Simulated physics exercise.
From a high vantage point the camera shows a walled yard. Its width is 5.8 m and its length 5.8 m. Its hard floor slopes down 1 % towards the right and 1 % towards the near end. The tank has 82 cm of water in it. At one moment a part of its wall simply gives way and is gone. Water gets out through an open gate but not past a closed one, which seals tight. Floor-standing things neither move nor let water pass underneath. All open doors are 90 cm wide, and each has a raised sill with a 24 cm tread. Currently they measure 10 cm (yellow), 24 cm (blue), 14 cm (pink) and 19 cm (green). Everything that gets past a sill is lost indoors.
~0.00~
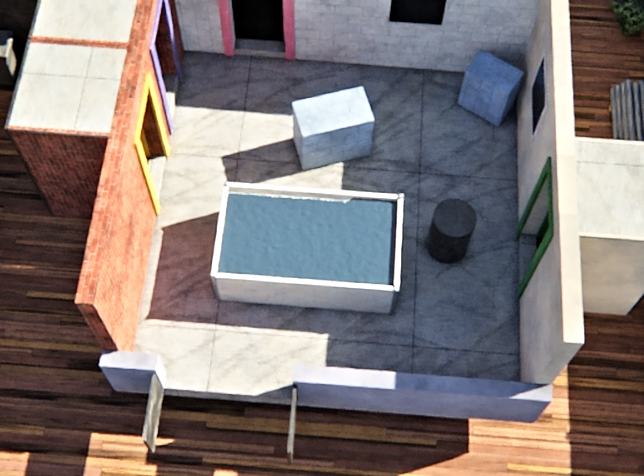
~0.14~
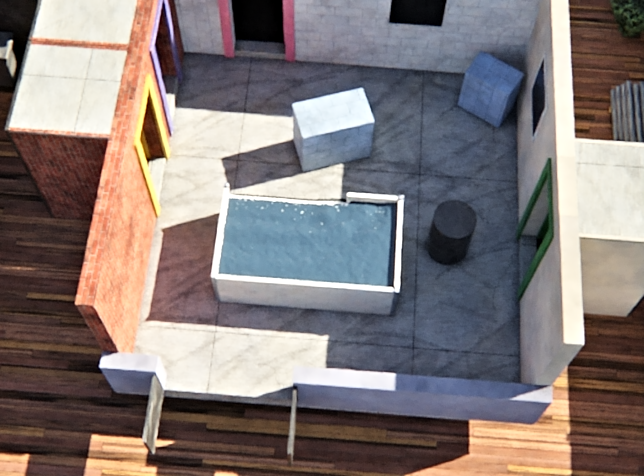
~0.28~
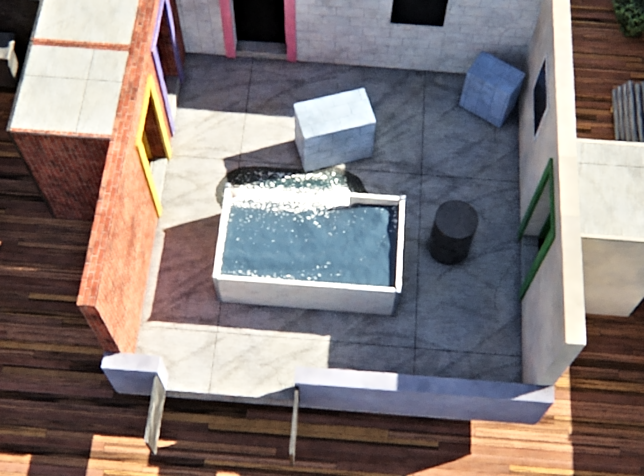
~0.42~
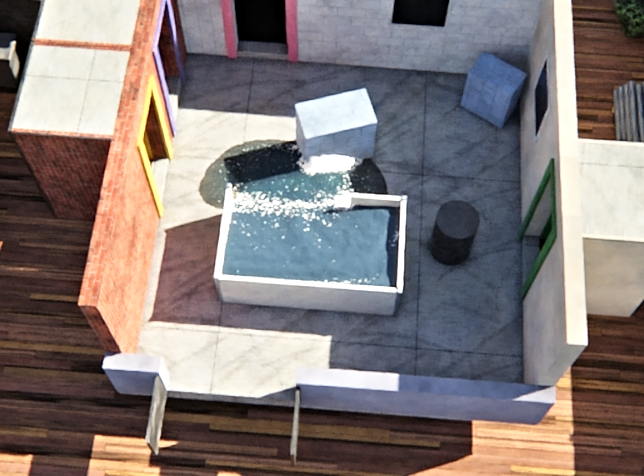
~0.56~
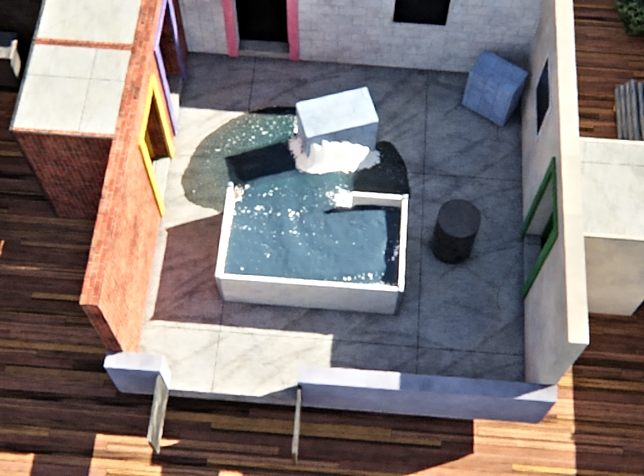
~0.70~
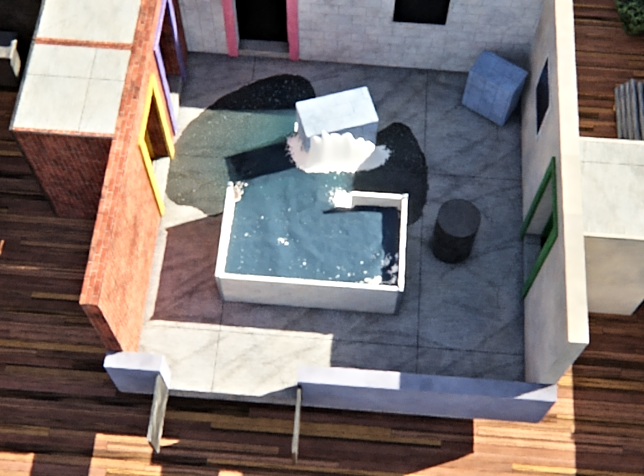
Walled yard from above, with water bursting through the far side of a white tank and spreading around a pale block.
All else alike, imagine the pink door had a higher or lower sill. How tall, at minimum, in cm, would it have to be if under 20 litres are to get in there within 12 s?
It would need to be about 34 cm tall.
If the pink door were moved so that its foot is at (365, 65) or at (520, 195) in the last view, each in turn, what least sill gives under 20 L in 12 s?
First place around 8.0 cm, second around 19 cm.
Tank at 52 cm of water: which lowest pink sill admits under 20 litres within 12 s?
Something near 19 cm should do.
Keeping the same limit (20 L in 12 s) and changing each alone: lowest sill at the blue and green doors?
Some 28 cm for blue, some 11.5 cm for green.
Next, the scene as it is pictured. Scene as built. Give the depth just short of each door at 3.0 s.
Lab note, depth in cm: Yellow 11; blue 27; pink 25; green 11.
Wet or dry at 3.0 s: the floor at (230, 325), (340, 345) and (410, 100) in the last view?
So the three spots come out spared, spared, swamped, in that order.
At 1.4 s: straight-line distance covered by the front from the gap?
I make it some 4.2 m.
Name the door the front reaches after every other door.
Last in order comes the green door.
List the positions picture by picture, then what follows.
The tank at (309, 237) is whole and still, 82 cm deep; the pink door at (257, 19) is dry, in the first frame.
The front is at a hidden place, 0.4 m from the gap on the far side; 0.5 m2 of floor is wet, 82 cm left at the back, in the second frame.
Water pours out on the far side and has run 0.9 m, to (321, 172); about 14 cm deep outside, 77 cm at the back, in the third frame.
Water pours out on the far side and has run 1.4 m, to (271, 143); about 15 cm deep outside, 70 cm at the back, in the fourth frame.
The front is at (272, 112), 2.0 m from the gap on the far side; 4.5 m2 of floor is wet, 72 cm left at the back, in the fifth frame.
The gap is on the far side, the front 2.6 m out at (283, 79); the back of the tank holds 64 cm; 0.5 m in a straight line remain to the pink door at (261, 20), in the sixth frame.
After 1.4 s water covers 45 % of the floor, deepest (50 cm) near (313, 170); 25 cm at the pink door, 70 litres in over its 14 cm sill.
After 3.0 s water covers 65 % of the floor, deepest (30 cm) near (186, 69); 25 cm at the pink door, 254 litres in over its 14 cm sill.
After 12.0 s water covers 100 % of the floor, deepest (15 cm) near (523, 343); 5 cm at the pink door, 294 litres in over its 14 cm sill.
At the pink door as built, the water arrived by 0.9 s and peaked near 34 cm at 2.0 s.
With a sill of 30 cm, 41 litres would have come in within the 12 s; with 40.5 cm, 3 litres. So under 20 litres takes about 34 cm.
